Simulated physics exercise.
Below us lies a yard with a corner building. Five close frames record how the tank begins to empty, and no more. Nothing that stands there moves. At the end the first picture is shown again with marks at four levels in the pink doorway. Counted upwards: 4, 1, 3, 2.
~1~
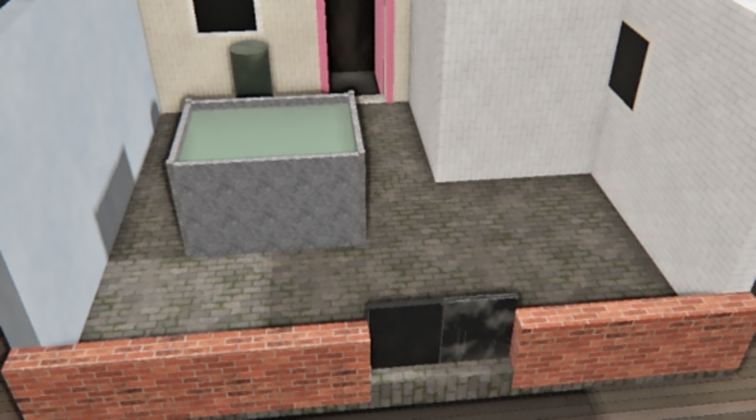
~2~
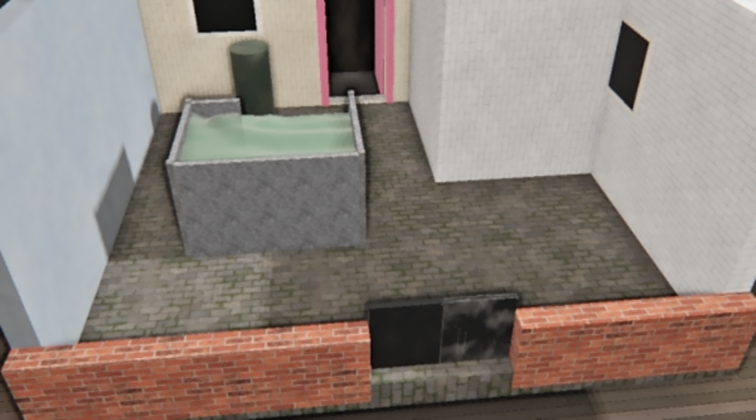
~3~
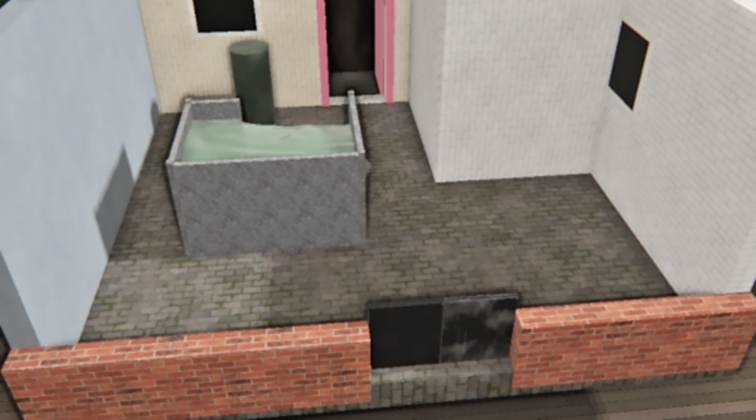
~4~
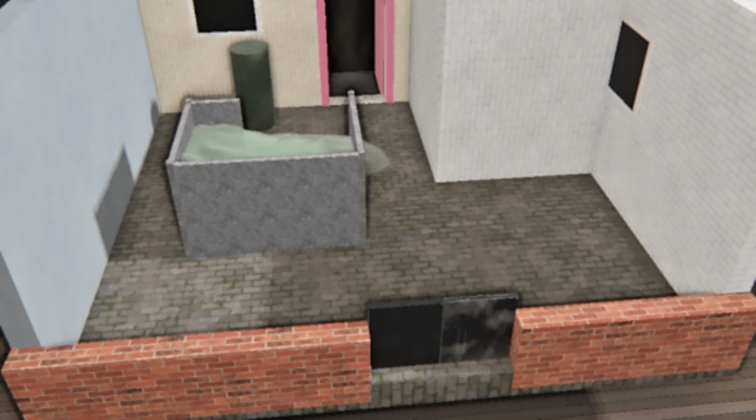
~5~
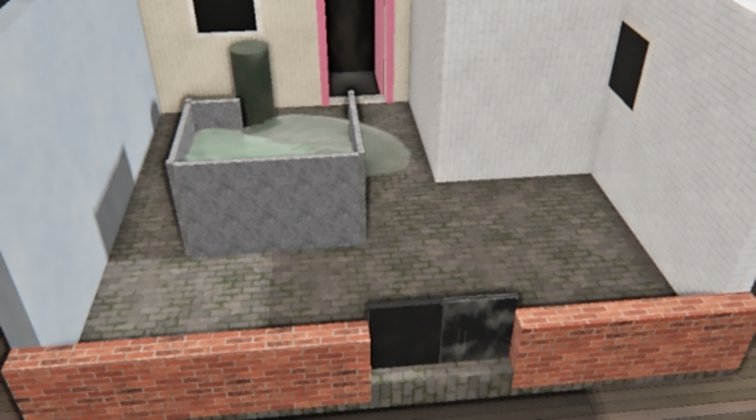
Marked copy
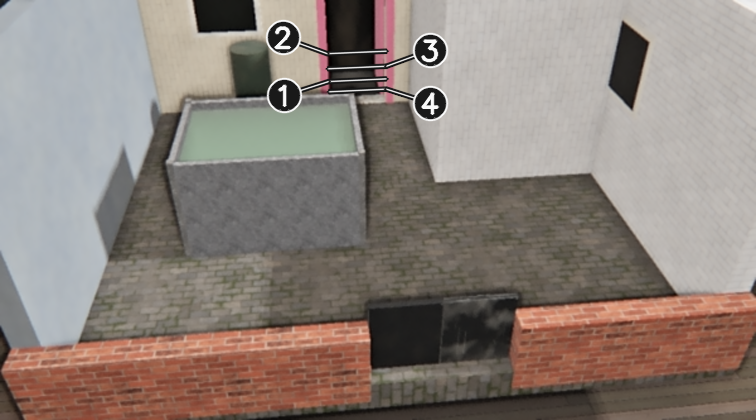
A grey stone tank of pale green water stands in a paved yard, seen from above its low red brick front wall. A dark green cylinder and a pink-framed doorway are behind it, with white walls right, a pale blue wall left, and a dark gate in front. The water sinks and slopes inside the tank, then spreads out behind and to the right across the paving, while the camera stays still.
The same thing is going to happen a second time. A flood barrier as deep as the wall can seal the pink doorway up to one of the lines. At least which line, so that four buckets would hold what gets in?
Take 3.
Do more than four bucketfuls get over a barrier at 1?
Yes, that goes wrong.
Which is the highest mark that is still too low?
The answer is 1.
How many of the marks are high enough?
Two.
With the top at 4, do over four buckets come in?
Yes, it does.
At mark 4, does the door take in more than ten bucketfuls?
Yes, it does.
On the marked copy, 1 at (357, 80); 2 at (357, 52); 3 at (357, 67); 4 at (357, 90); from the bottom up 4, 1, 3, 2.
If 1 is chosen, about 10 bucketfuls get in.
If 2 is chosen, nothing gets over.
If 3 is chosen, a bucket or two gets in.
If 4 is chosen, dozens of bucketfuls pour in.
